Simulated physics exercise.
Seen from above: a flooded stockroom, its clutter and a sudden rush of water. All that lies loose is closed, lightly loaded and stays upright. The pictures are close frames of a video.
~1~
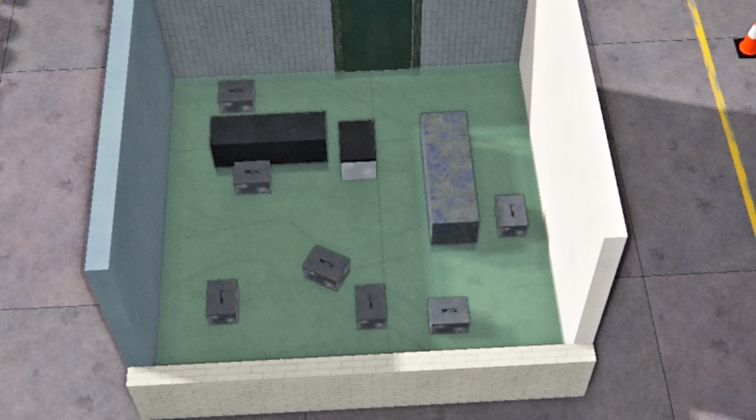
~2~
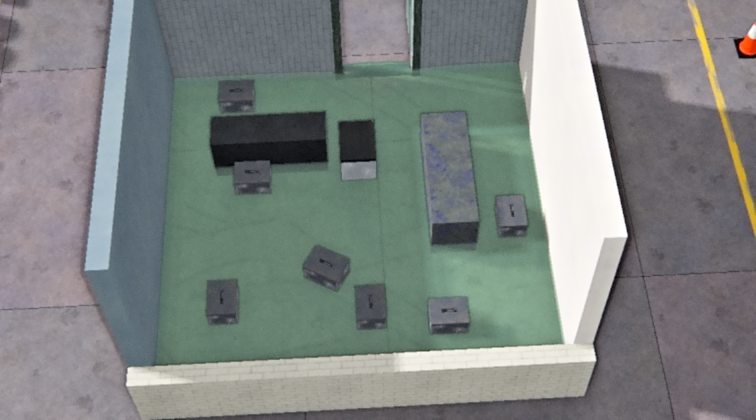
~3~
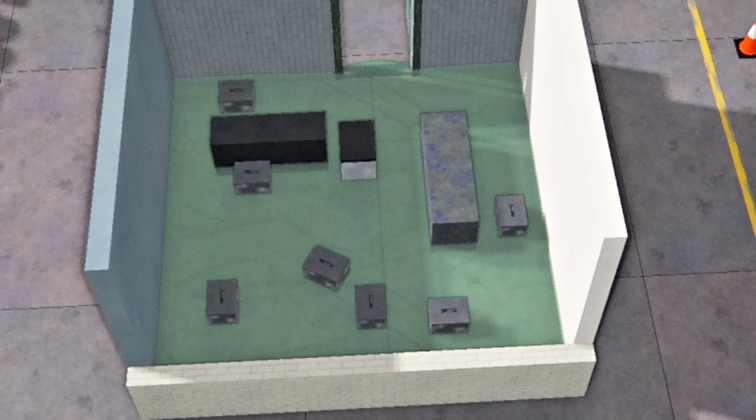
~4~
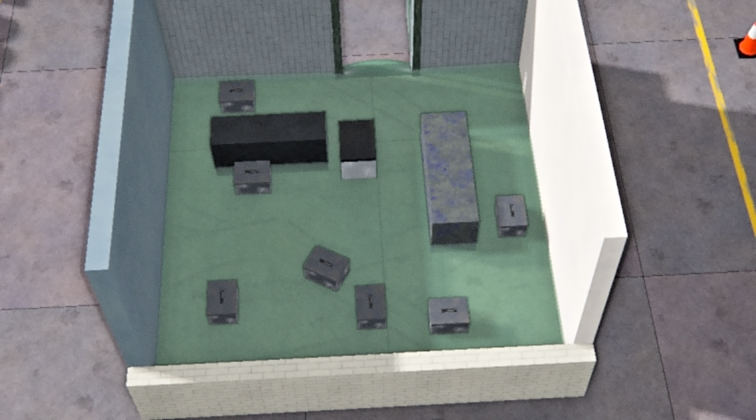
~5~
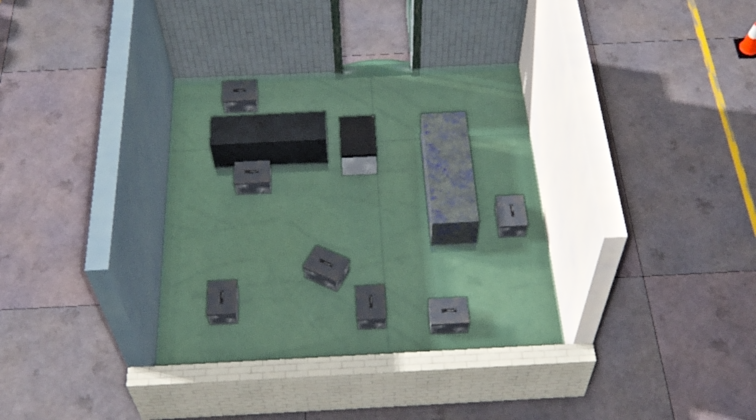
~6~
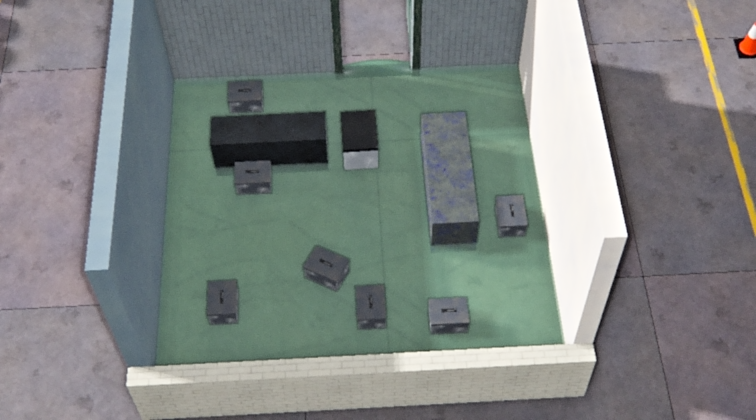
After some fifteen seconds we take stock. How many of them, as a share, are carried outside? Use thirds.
That comes to not even a third.
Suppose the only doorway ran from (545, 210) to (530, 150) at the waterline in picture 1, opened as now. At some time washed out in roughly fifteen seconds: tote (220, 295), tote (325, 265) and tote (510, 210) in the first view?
One after the other: No, inside, carried outside.
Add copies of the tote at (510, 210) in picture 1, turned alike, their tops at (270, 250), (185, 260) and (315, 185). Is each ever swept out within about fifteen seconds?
In turn: No, no, out.
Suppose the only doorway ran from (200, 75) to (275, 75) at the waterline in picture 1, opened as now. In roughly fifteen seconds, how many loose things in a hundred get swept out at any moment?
I make it 40 per cent.
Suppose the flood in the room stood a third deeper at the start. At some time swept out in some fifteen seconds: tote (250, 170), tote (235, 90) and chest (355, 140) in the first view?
In that order: Kept in, gone, out.
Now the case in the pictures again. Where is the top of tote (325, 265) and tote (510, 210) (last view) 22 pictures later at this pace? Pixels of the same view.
Close to (339, 230) and (496, 132).
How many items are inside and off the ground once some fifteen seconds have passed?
6 of them.
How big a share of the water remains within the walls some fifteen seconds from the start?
About 66 per cent.
A moment on, 0 of 8 are out; 8 afloat.
Next, 1 of 8 are out; 7 afloat.
Later, 2 of 8 are out; 6 afloat.
In the end, 2 of 8 are out; 6 afloat.
